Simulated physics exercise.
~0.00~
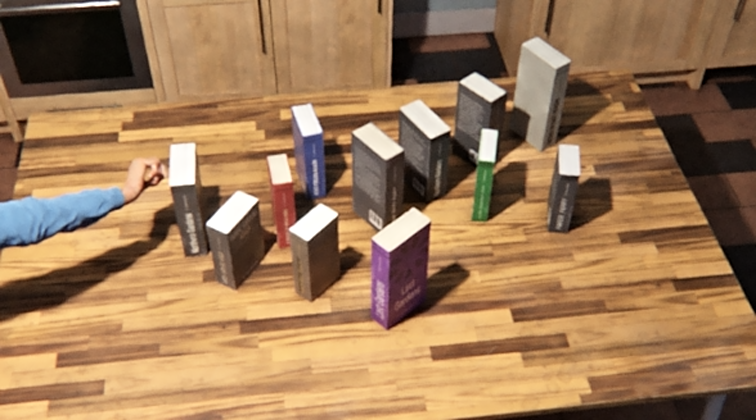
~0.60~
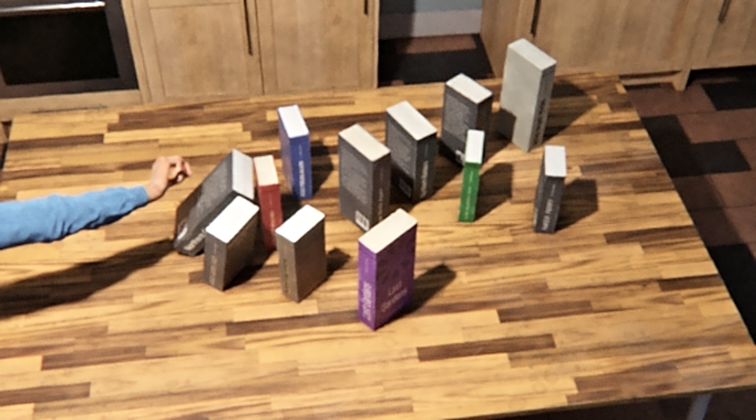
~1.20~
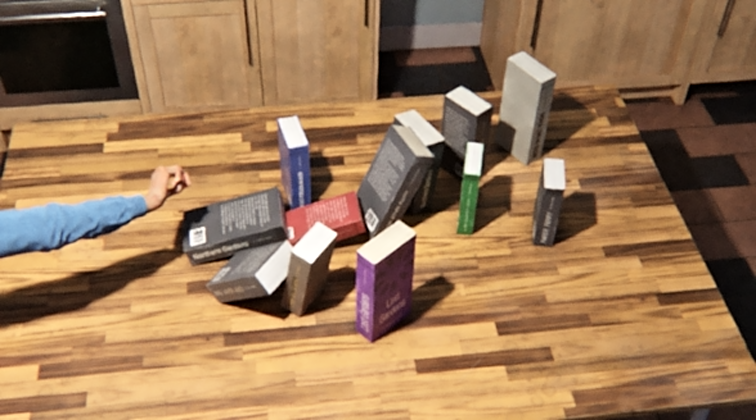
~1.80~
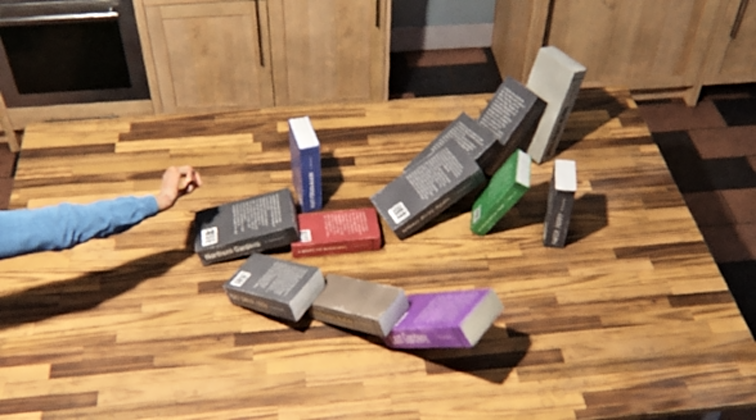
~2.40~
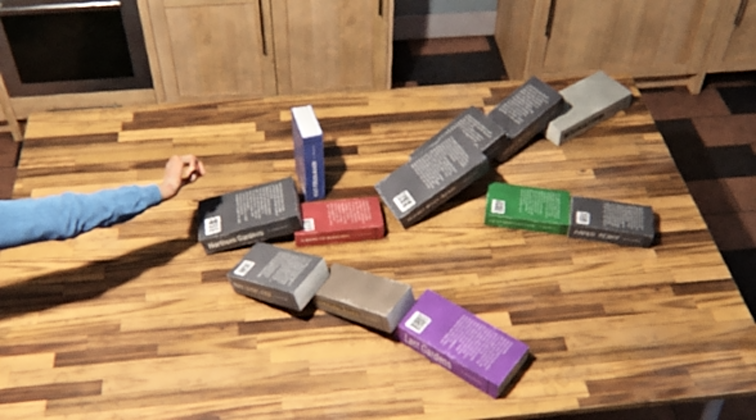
An arm in a blue sleeve reaches in from the left over a striped wooden table, seen from above in a kitchen, where thick books stand on end. Most are black or grey, with a red and a blue one towards the left, a purple one at the front and a green one to the right. The dark book by the hand tips right, and the red book and nearby grey ones go down. The fall spreads right along two branches, toppling the purple book and tilting the green one. Finally the purple, red and green books lie flat, and only the blue book stands.
